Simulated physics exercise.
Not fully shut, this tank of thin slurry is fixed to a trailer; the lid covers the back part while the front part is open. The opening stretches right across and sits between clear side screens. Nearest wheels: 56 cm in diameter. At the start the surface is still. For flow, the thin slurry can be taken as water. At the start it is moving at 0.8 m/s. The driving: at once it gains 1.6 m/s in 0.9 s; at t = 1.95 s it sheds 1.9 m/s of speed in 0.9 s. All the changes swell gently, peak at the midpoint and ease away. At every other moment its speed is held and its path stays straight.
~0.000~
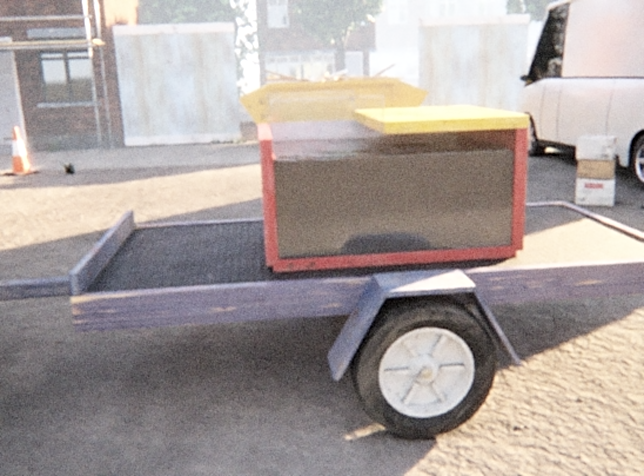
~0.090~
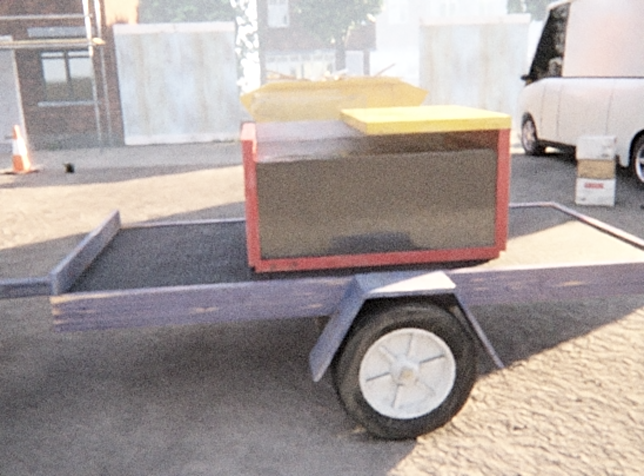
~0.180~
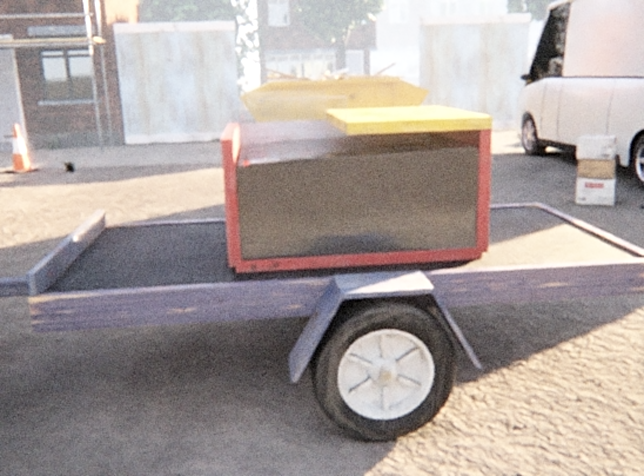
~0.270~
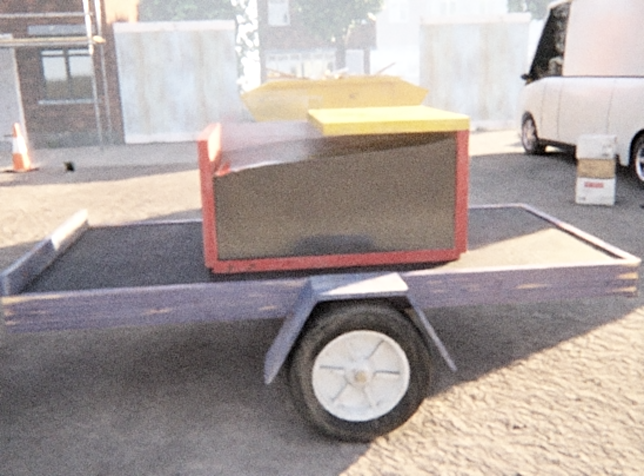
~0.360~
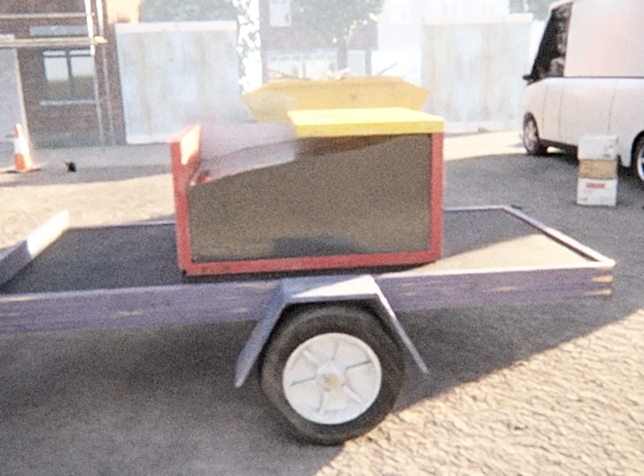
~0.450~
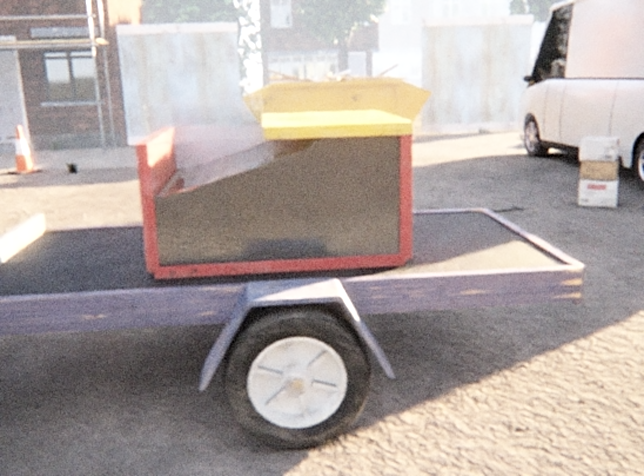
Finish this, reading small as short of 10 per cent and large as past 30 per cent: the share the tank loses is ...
... middling.
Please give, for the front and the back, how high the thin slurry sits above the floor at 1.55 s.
Front: 42 cm; back: 30 cm.
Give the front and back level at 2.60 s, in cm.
Measured: Front = 54 cm, back = 18 cm.
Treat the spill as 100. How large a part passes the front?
I'd estimate some 100 percent of what spills.
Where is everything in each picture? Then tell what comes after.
In the first frame, the surface is at (293, 163) near the front wall; the surface is at (490, 152) near the back wall; the front is on the left; the opening runs from (383, 124) to (271, 129); a wheel hub at (429, 377).
In the second frame, the surface is at (275, 165) near the front wall; the surface is at (473, 152) near the back wall.
In the third frame, the surface is at (255, 167) near the front wall; the surface is at (455, 152) near the back wall.
In the fourth frame, the surface is at (232, 175) near the front wall; the surface is at (432, 147) near the back wall.
In the fifth frame, the surface is at (206, 184) near the front wall; the surface is at (407, 139) near the back wall.
In the sixth frame, the surface is at (174, 196) near the front wall; the surface is at (375, 141) near the back wall; a wheel hub at (298, 388).
After 1.55 s the surface stands 31 cm at the back and 42 cm at the front; nothing has left.
After 2.60 s the surface stands 18 cm at the back and 54 cm at the front; 10 per cent is out, over the front.
After 3.65 s the surface stands 39 cm at the back and 33 cm at the front; 14 per cent is out, over the front.
After 5.74 s 14 per cent is out, over the front, 44 of 328 litres.
